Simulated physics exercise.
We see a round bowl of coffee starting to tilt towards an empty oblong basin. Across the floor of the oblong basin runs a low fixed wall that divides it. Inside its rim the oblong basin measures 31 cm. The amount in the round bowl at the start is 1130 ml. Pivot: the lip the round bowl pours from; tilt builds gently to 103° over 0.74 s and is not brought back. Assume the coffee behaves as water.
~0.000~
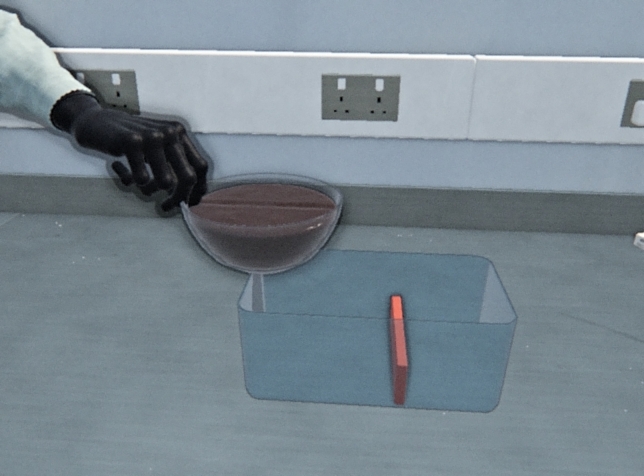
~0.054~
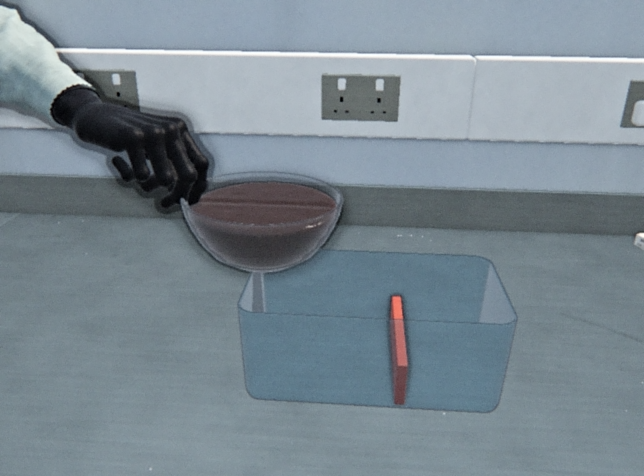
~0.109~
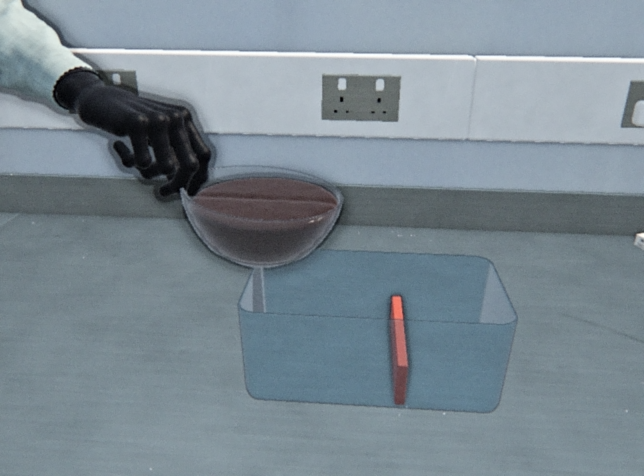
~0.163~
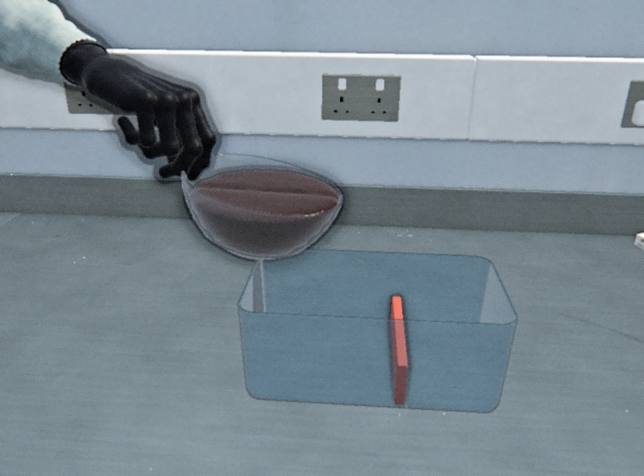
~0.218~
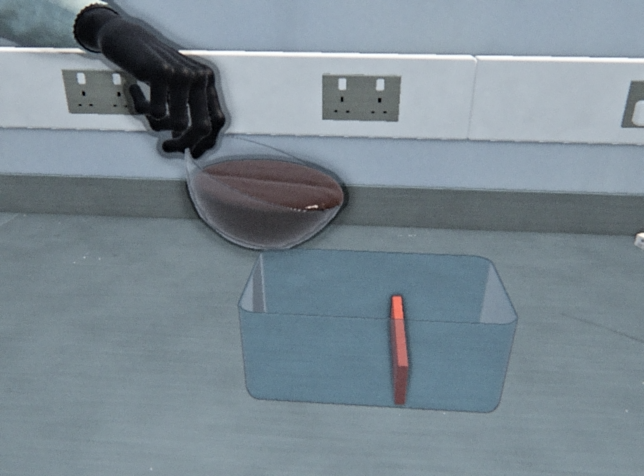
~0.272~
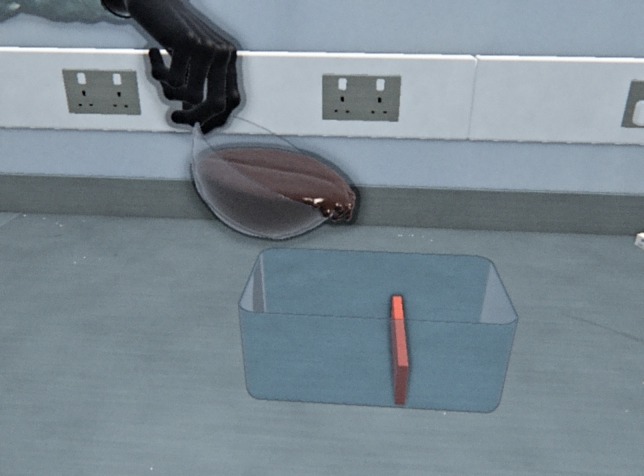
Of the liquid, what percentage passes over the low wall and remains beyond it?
The far part has about 65 per cent.
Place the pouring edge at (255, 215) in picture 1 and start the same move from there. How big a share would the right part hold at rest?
It would then come to around 10 percent.
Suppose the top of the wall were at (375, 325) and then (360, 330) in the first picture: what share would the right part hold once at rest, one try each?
75 per cent first, 75 per cent second.
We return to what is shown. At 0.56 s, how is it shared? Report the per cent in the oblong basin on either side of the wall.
Left roughly 5, right roughly 18.
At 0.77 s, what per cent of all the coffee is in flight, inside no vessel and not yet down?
16 in a hundred, give or take.
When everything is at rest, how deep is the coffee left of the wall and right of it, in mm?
Final levels - left approx 10 mm, right approx 40 mm.
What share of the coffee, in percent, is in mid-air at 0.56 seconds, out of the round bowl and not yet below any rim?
At that moment, about 54 percent.
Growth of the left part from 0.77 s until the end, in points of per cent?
That works out to roughly 18 per cent of the whole.
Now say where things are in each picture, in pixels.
In the first frame, tilt 0°; pouring edge (342, 201); surface from (192, 202) to (338, 208); the oblong basin's rim runs from (250, 277) to (503, 288); the wall's top is at (399, 329).
In the second frame, tilt 1°; pouring edge (342, 201); surface from (192, 201) to (338, 207).
In the third frame, tilt 5°; pouring edge (342, 202); surface from (194, 195) to (339, 203).
In the fourth frame, tilt 12°; pouring edge (341, 202); surface from (194, 187) to (340, 196).
In the fifth frame, tilt 21°; pouring edge (341, 202); surface from (195, 173) to (341, 194); 2 per cent is over the edge.
In the sixth frame, tilt 31°; pouring edge (341, 202); surface from (201, 157) to (336, 188); 7 per cent is over the edge.
Then, 0.56 s in, the tilt is 89° and 23 per cent is still to pour, 5 is left of the wall and 19 right of it.
Then, 0.77 s in, the tilt is 103° and 0 per cent is still to pour, 7 is left of the wall and 77 right of it.
Then, 1.00 s in, the tilt is 103° and 0 per cent is still to pour, 21 is left of the wall and 67 right of it.
Then, 1.24 s in, the tilt is 103° and 0 per cent is still to pour, 25 is left of the wall and 65 right of it.
Finally, 26 per cent lies left of the wall, 65 right of it and 10 outside.
